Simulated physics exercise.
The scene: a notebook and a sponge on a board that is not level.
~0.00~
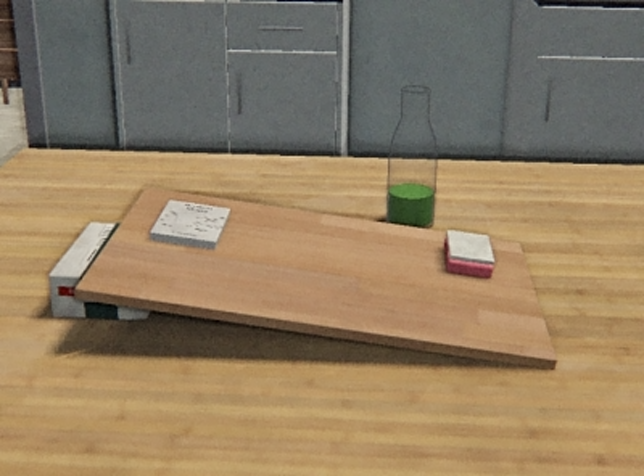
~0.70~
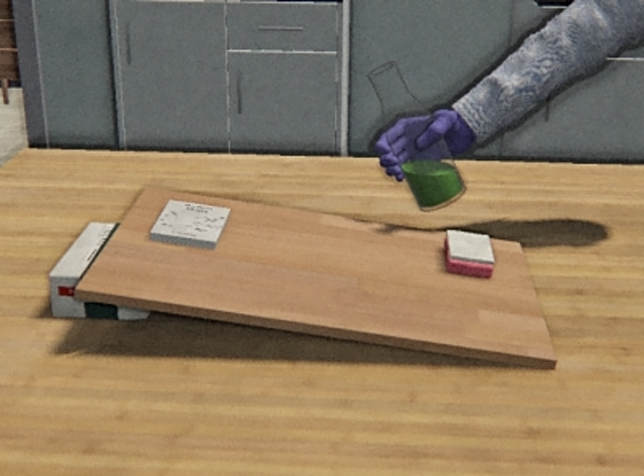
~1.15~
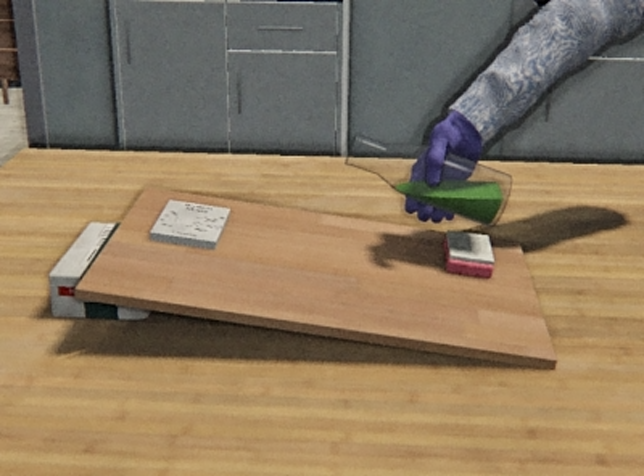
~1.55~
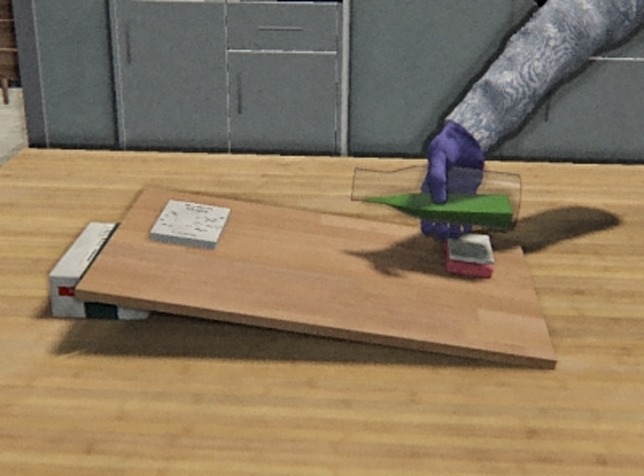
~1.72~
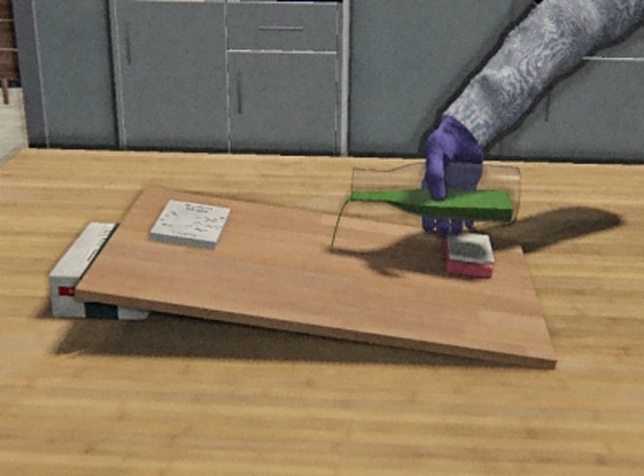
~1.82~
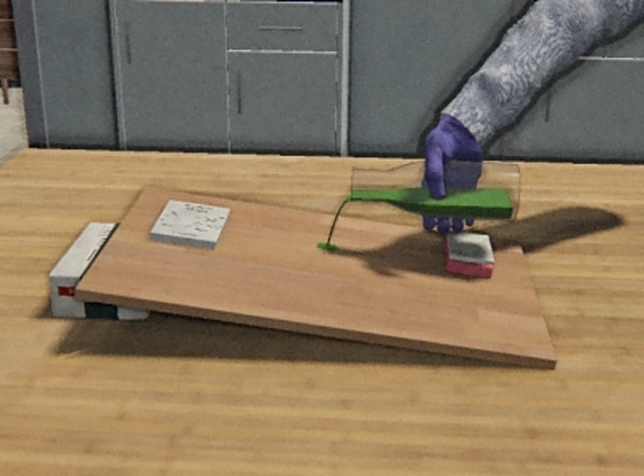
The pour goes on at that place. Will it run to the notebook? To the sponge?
The notebook escapes; the sponge is reached.
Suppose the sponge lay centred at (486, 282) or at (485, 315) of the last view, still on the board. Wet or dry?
At the first place it is reached, at the second it escapes.
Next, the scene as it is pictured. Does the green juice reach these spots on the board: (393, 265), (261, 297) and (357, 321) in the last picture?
In turn: Wet, dry, dry.
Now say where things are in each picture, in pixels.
The board slopes down to the right; milk bottle (413, 155) about a quarter full; notebook (191, 224); sponge (468, 254), in the first frame.
Milk bottle (412, 133) tipped 25° with all of its load; notebook (191, 224), in the second frame.
Milk bottle (423, 174) tipped 70° with all of its load; sponge (468, 254), in the third frame.
The board slopes down to the right; milk bottle (431, 193) tipped 85° with all of its load; notebook (191, 224), in the fourth frame.
The first of it lands; milk bottle (431, 190) tipped 90° with all of its load; sponge (468, 254), in the fifth frame.
The first of it lands; milk bottle (431, 189) tipped 90° with all of its load; notebook (191, 224); sponge (468, 254), in the sixth frame.
By 2.6 s, it runs down to the right; the notebook is clear of it; the sponge is clear of it.
By 5.3 s, it runs down to the right and off the end; the notebook is clear of it; the sponge is in it.
By 9.7 s, it runs down to the right and off the end; the notebook is clear of it; the sponge is in it.
